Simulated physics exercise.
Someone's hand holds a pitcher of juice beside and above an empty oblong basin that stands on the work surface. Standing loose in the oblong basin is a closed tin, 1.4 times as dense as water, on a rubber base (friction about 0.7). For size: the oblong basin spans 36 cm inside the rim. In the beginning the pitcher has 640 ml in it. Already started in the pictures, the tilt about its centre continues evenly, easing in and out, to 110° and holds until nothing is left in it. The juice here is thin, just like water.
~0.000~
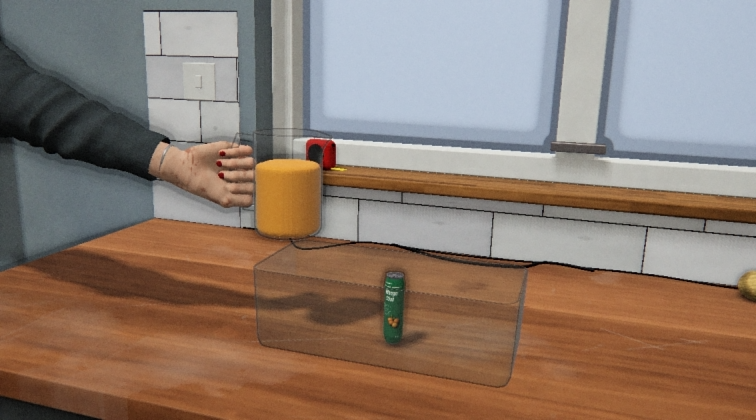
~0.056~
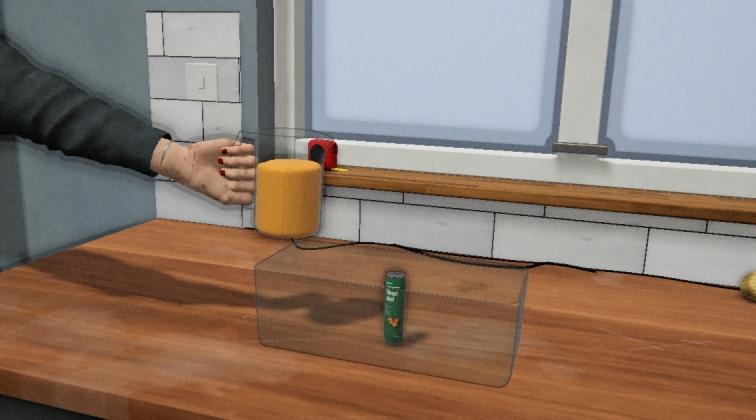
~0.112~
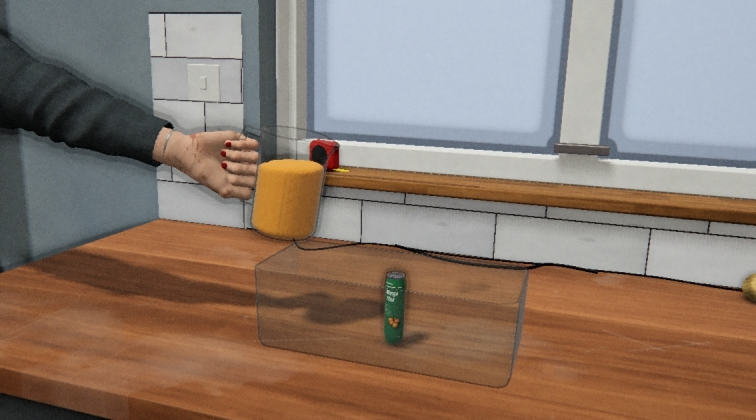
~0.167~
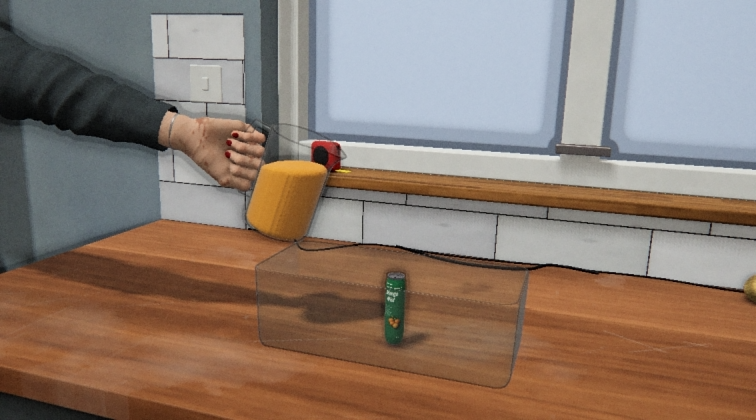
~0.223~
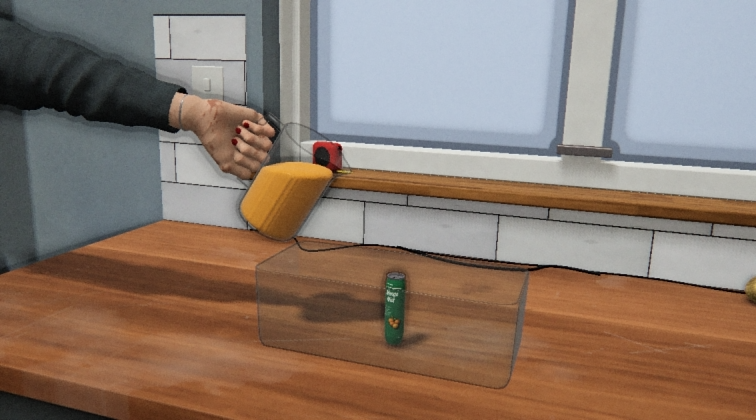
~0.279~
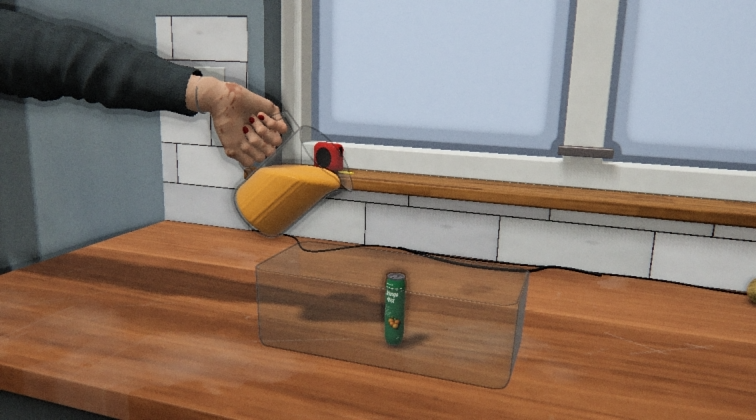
Hand tilting a clear pitcher of orange juice rightward beside a clear oblong basin with a green tin standing inside.
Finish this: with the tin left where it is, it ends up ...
It ends up standing.
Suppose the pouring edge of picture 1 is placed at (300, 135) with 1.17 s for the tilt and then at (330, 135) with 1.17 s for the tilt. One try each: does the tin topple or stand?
Try 1: Still standing; try 2: Tipped over.
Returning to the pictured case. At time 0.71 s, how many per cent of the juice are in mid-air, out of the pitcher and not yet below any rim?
Roughly 12 %.
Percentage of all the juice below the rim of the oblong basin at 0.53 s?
Close to 18 in a hundred.
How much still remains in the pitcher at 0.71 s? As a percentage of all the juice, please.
Share remaining: Approx. 18 %.
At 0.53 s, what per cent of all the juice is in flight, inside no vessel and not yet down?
Close to 16 in a hundred.
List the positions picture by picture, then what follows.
Tilt 0°; pouring edge (332, 136); surface from (261, 163) to (319, 167); the oblong basin's rim runs from (276, 254) to (523, 286); the tin's top is at (395, 278), in the first picture.
Tilt 2°; pouring edge (334, 139); surface from (263, 163) to (321, 167), in the second picture.
Tilt 9°; pouring edge (340, 145); surface from (265, 164) to (323, 168), in the third picture.
Tilt 19°; pouring edge (346, 157); surface from (265, 170) to (327, 170), in the fourth picture.
Tilt 33°; pouring edge (351, 172); surface from (260, 178) to (333, 174), in the fifth picture.
Tilt 48°; pouring edge (353, 191); surface from (248, 180) to (342, 181), in the sixth picture.
By 0.53 s the tilt is 105° and 65 per cent is still to pour; the tin stands where it began.
By 0.71 s the tilt is 110° and 19 per cent is still to pour; the tin stands where it began.
By 0.90 s the tilt is 110° and 3 per cent is still to pour; the tin stands 1 cm from where it began.
By 1.11 s the tilt is 110° and 0 per cent is still to pour; the tin stands 1 cm from where it began.
At rest the tin stands 1 cm from where it began.
